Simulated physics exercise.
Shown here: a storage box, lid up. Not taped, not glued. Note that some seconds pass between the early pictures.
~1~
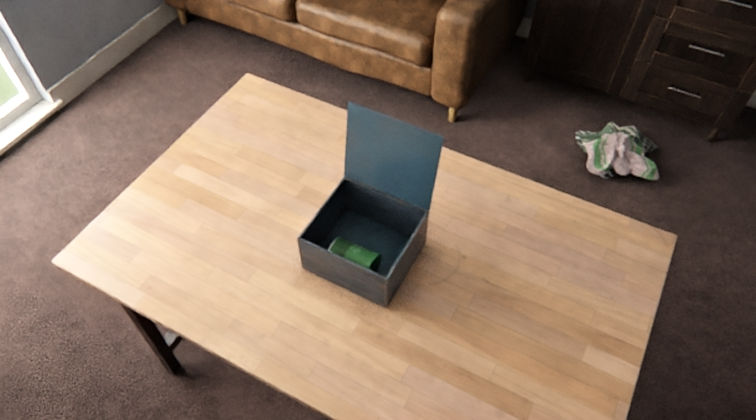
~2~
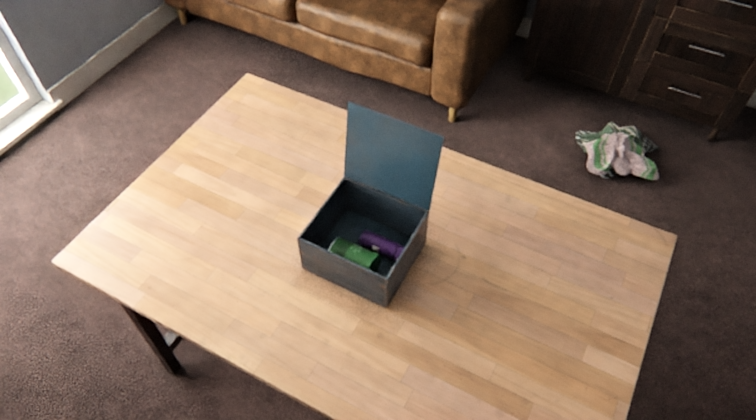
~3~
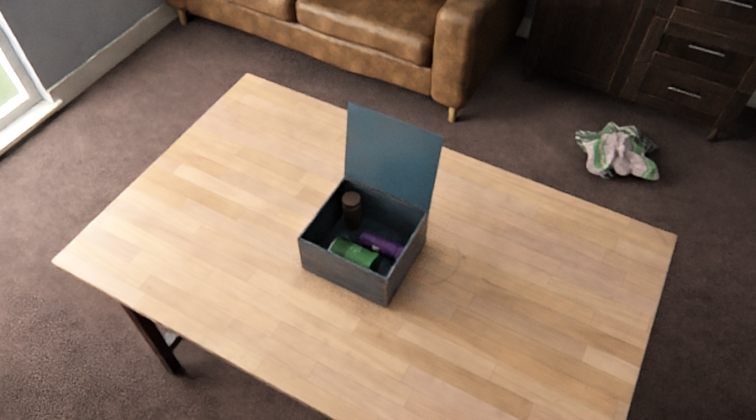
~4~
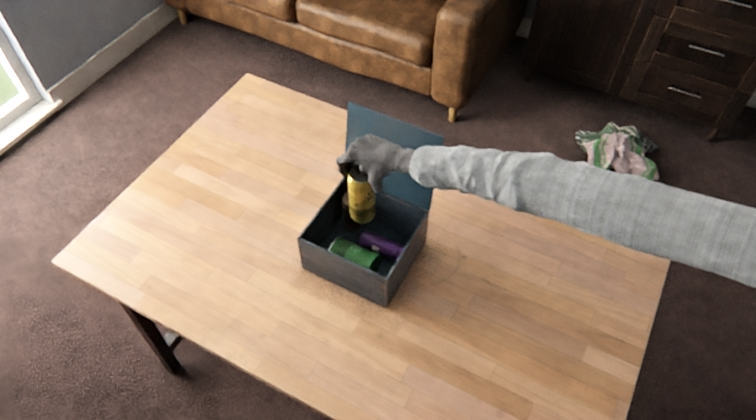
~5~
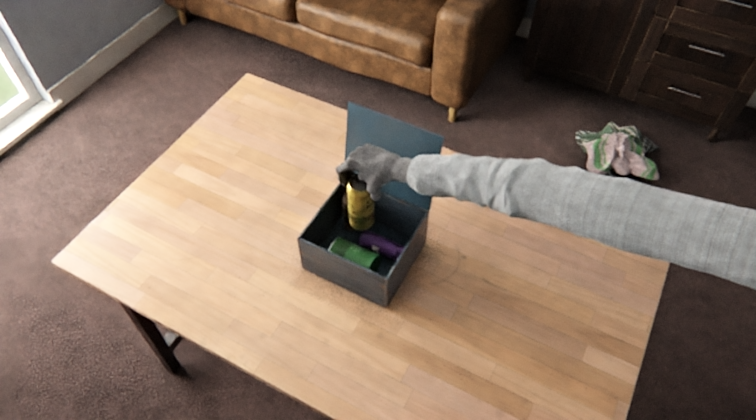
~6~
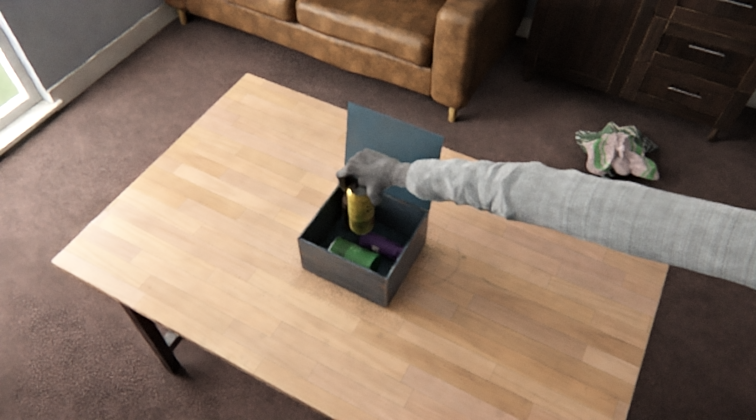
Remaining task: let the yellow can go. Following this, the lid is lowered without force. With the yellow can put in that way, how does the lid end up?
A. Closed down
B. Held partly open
Answer: B.
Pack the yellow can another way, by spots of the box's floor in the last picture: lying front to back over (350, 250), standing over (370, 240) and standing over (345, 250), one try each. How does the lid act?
The lid is kept raised the first time, is kept raised the second time and is kept raised the third time.
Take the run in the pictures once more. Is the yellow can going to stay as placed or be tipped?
Result: The yellow can leans over.
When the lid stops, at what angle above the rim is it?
Measured angle - around 55°.
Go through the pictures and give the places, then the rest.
In the first frame, the last thing is not in view yet.
In the second frame, the last thing is not in view yet; purple shaker (383, 246).
In the third frame, the last thing is not in view yet; brown shaker (352, 212).
In the fourth frame, still above its spot; yellow can (362, 196).
In the fifth frame, still above its spot; yellow can (361, 203); purple shaker (383, 246).
In the sixth frame, in place under the hand; yellow can (361, 208).
Then, 0.40 s later than the last frame, yellow can tilted by 66° near (356, 231); purple shaker moved about its own width.
Then, 1.00 s later than the last frame, lid starting down; yellow can tilted by 26° near (382, 225); purple shaker moved about its own width.
Then, 1.50 s later than the last frame, lid 66° above the rim; yellow can tilted by 37° near (394, 233); purple shaker moved about its own width.
When it is over, lid 55° above the rim; lying over in the box, yellow can; moved from the start, purple shaker; the other 2 as before. End places, in pixels of the last picture, yellow can near (394, 233).
